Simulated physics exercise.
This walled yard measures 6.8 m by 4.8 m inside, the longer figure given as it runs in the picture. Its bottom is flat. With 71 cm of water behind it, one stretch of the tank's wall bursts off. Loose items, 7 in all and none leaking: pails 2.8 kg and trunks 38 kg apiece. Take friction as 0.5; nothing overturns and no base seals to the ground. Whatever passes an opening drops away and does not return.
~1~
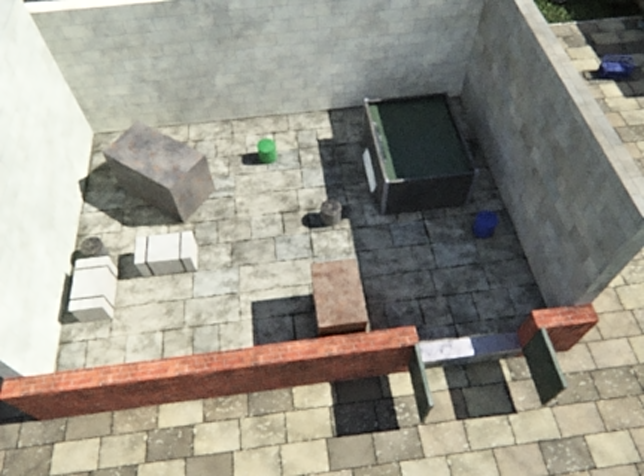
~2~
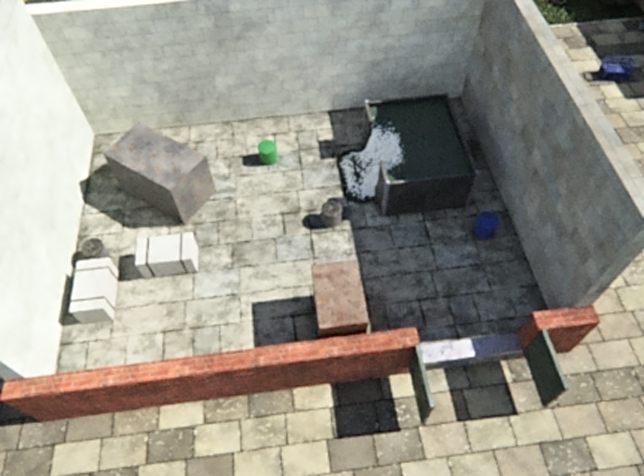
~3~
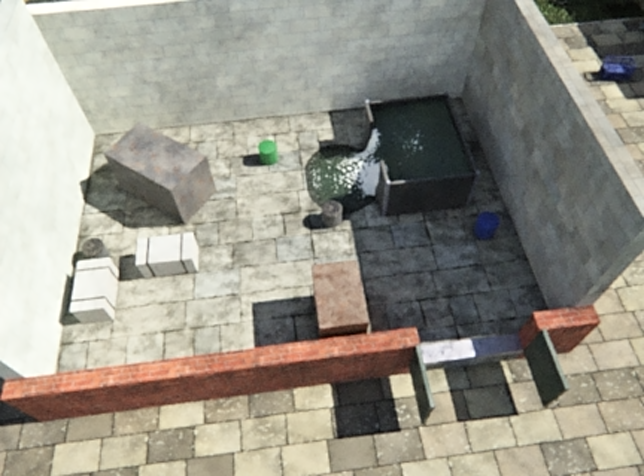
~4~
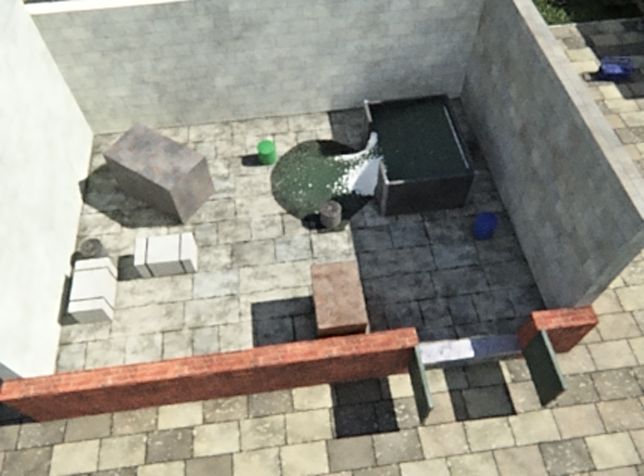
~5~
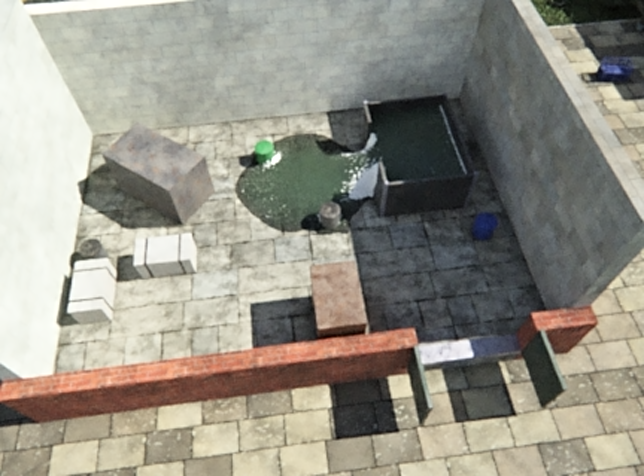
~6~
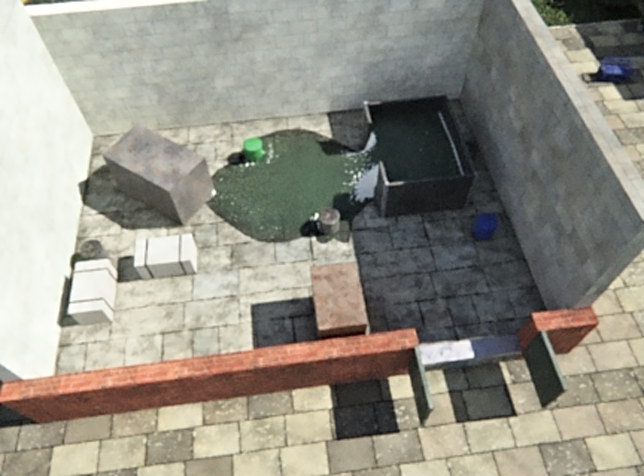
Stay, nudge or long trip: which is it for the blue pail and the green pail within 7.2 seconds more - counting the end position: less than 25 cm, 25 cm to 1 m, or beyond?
Blue pail stays put; green pail gets carried off.
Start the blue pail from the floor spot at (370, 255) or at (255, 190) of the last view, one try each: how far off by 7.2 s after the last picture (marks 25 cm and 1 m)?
In that order: It is nudged along; it gets carried off.
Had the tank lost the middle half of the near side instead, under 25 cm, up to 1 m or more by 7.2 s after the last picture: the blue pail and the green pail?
In that case the blue pail ends far away, the green pail holds its place.
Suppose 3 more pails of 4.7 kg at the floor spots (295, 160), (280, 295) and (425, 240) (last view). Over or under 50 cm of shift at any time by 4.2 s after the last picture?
In that order: Past it, less, short of it.
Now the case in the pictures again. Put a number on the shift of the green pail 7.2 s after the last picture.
About 200 cm.
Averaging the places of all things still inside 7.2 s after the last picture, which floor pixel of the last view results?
Around (320, 253).
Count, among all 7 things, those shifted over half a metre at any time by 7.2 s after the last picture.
I count 5.
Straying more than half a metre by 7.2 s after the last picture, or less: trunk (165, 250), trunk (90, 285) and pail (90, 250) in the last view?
In that order: More, past it, past it.
Then, 0.9 s after the last picture the blue pail is near (487, 221), 0.0 m from its start, aground; the green pail is near (140, 123), 2.3 m from its start, afloat; 0 of 7 are out; 1 afloat.
Then, 2.8 s after the last picture the blue pail is near (487, 221), 0.0 m from its start, aground; the green pail is near (113, 215), 2.7 m from its start, afloat; 0 of 7 are out; 3 afloat.
Then, 4.8 s after the last picture the blue pail is near (487, 221), 0.0 m from its start, aground; the green pail is near (185, 226), 2.0 m from its start, afloat; 0 of 7 are out; 4 afloat.
Then, 7.2 s after the last picture the blue pail is near (487, 221), 0.0 m from its start, aground; the green pail is near (187, 217), 1.8 m from its start, afloat; 0 of 7 are out; 2 afloat.
